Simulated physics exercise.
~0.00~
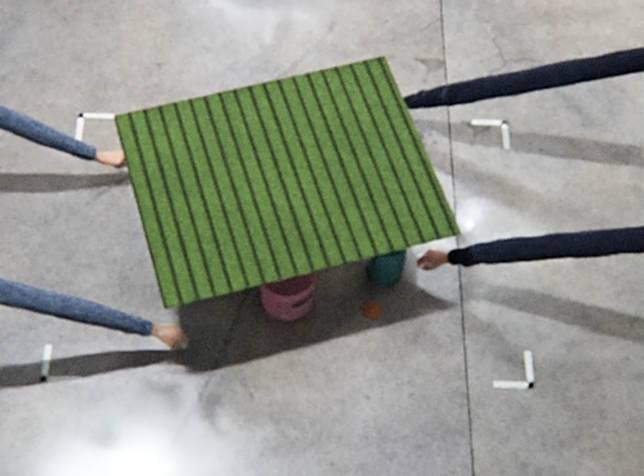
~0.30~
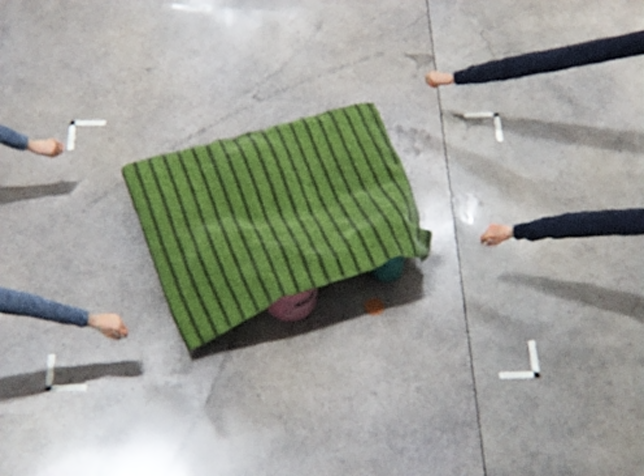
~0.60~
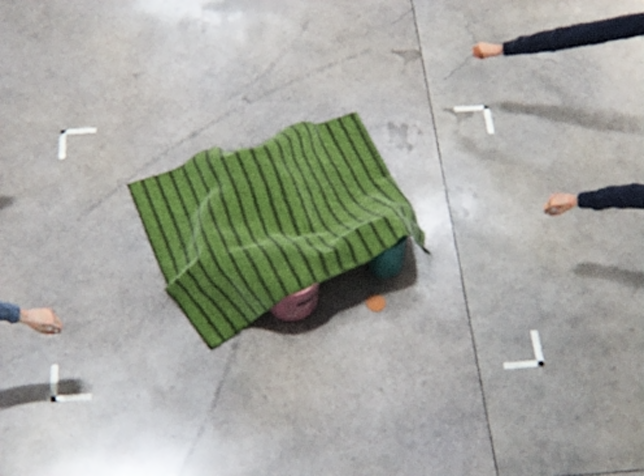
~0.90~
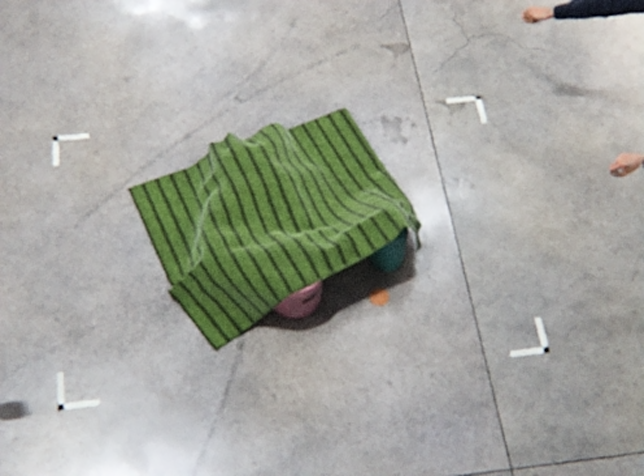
A striped green cloth, released by four hands, drops and drapes over tubs on the floor.
